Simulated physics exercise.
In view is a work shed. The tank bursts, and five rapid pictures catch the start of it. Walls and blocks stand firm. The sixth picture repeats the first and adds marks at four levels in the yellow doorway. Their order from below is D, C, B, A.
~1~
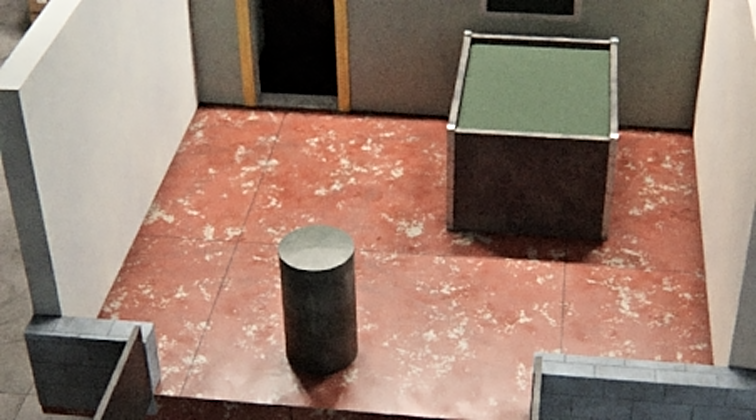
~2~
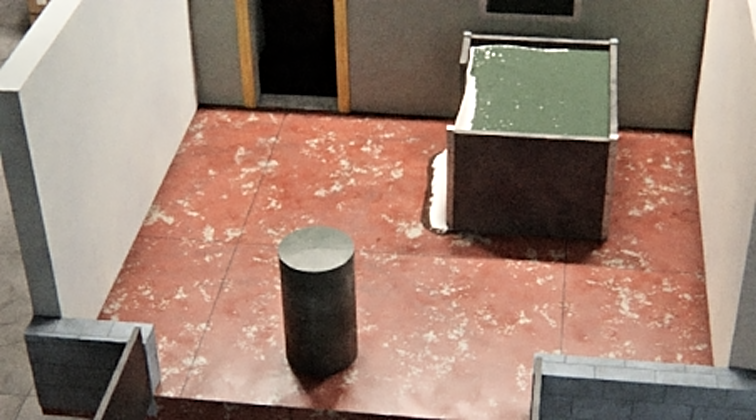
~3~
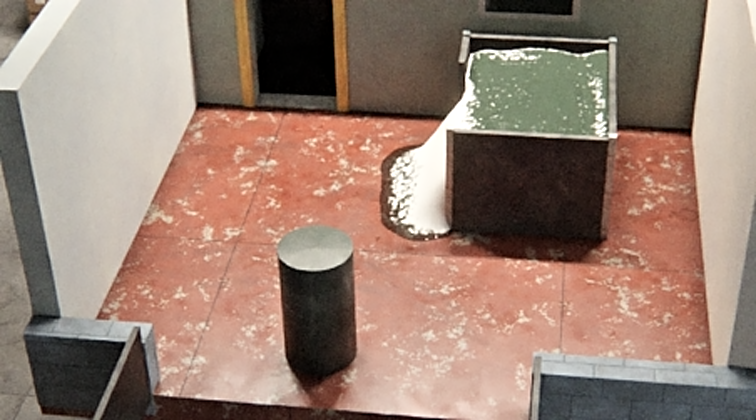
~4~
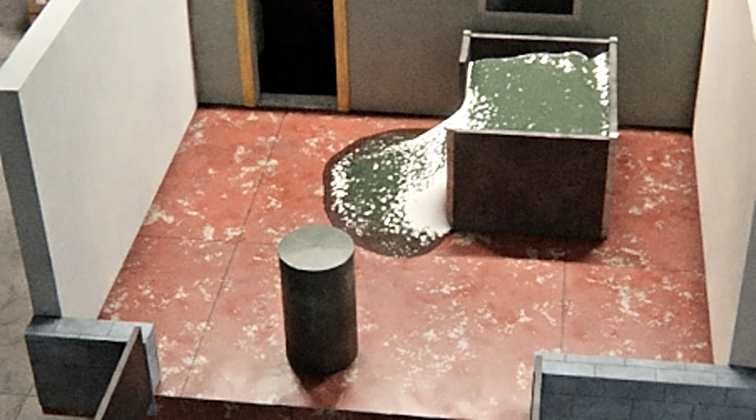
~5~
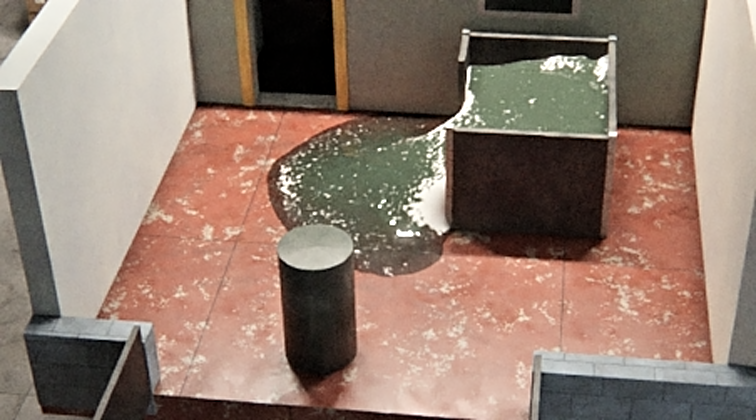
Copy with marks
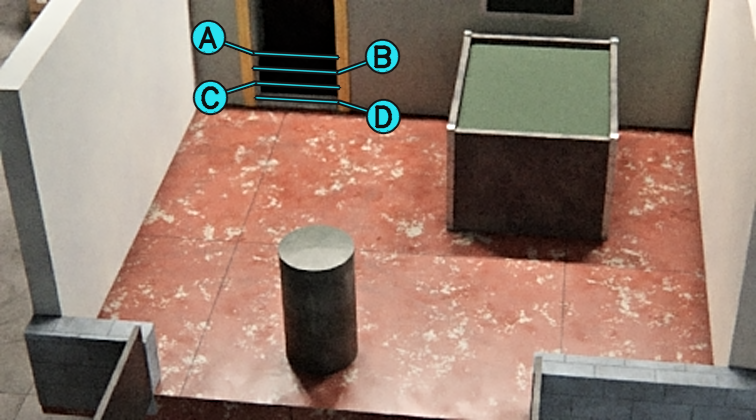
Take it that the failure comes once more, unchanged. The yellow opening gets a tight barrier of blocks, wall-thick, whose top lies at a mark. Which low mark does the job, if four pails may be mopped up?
That is height C.
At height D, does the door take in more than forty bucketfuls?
No, it does not.
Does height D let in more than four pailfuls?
Yes, it does.
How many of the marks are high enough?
Three.
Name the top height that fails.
Height D.
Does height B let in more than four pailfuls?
No, that is safe.
On the marked copy, A at (294, 55); B at (295, 70); C at (296, 85); D at (297, 99); from the bottom up D, C, B, A.
With A, nothing gets over.
With B, nothing gets over.
With C, a splash gets over, under a bucket.
With D, about 12 bucketfuls get in.
